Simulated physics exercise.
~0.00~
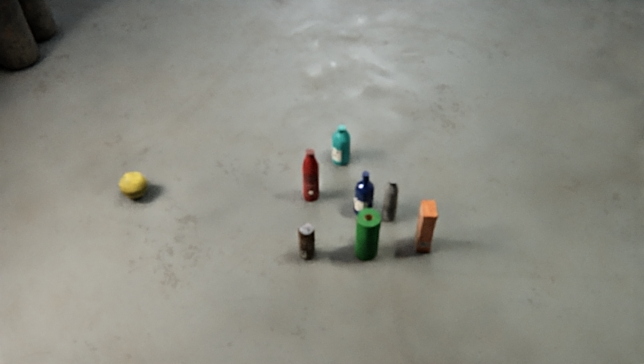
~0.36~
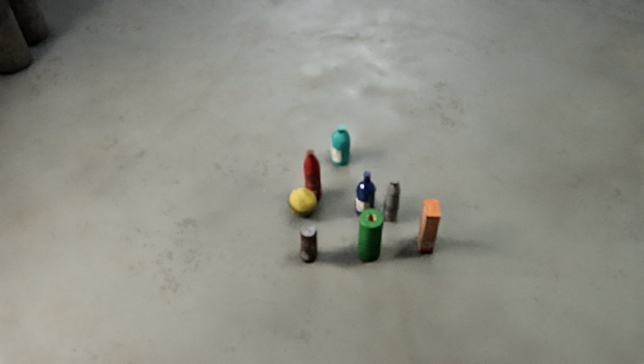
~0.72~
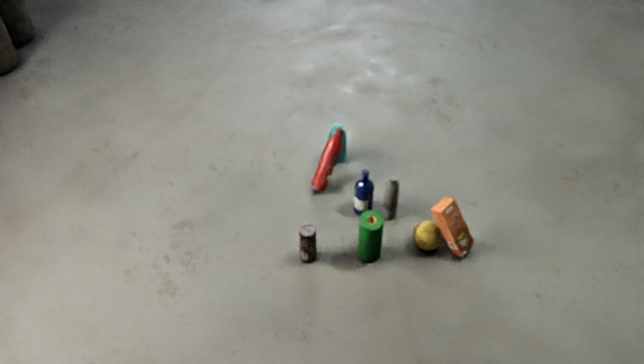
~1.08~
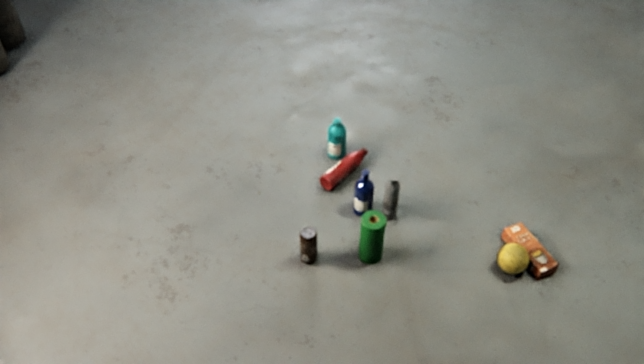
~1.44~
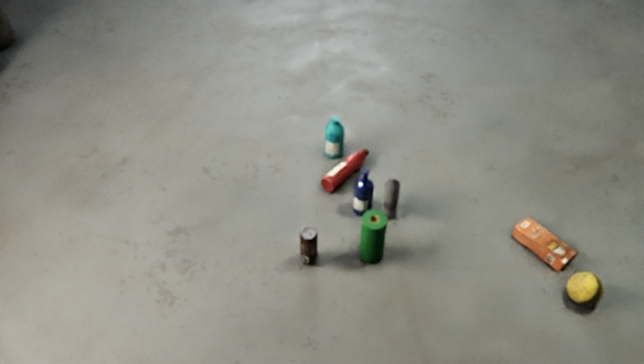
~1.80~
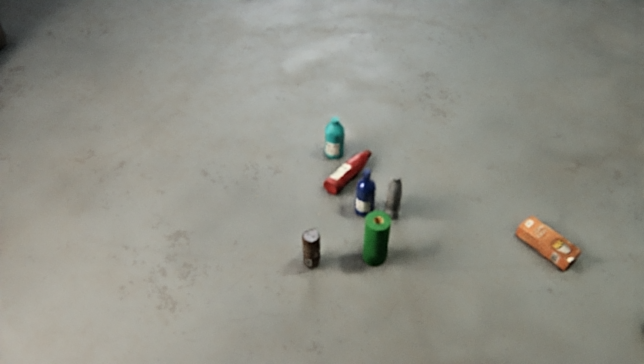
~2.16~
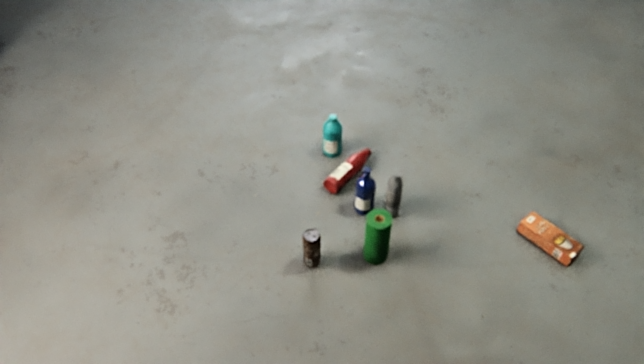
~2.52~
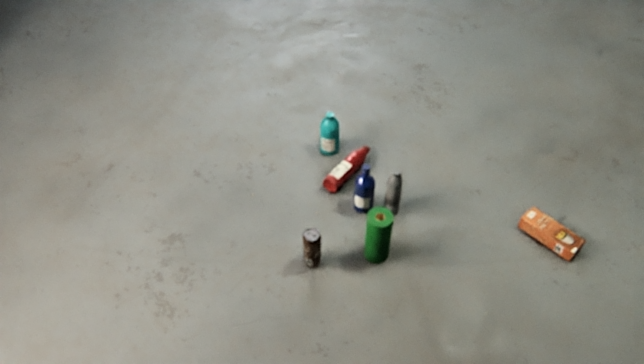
A yellow ball rolled in from the left and knocked over the red bottle, then hit the orange carton, toppled it and rolled out of view to the right, leaving both lying on the floor while the other five things still stood.
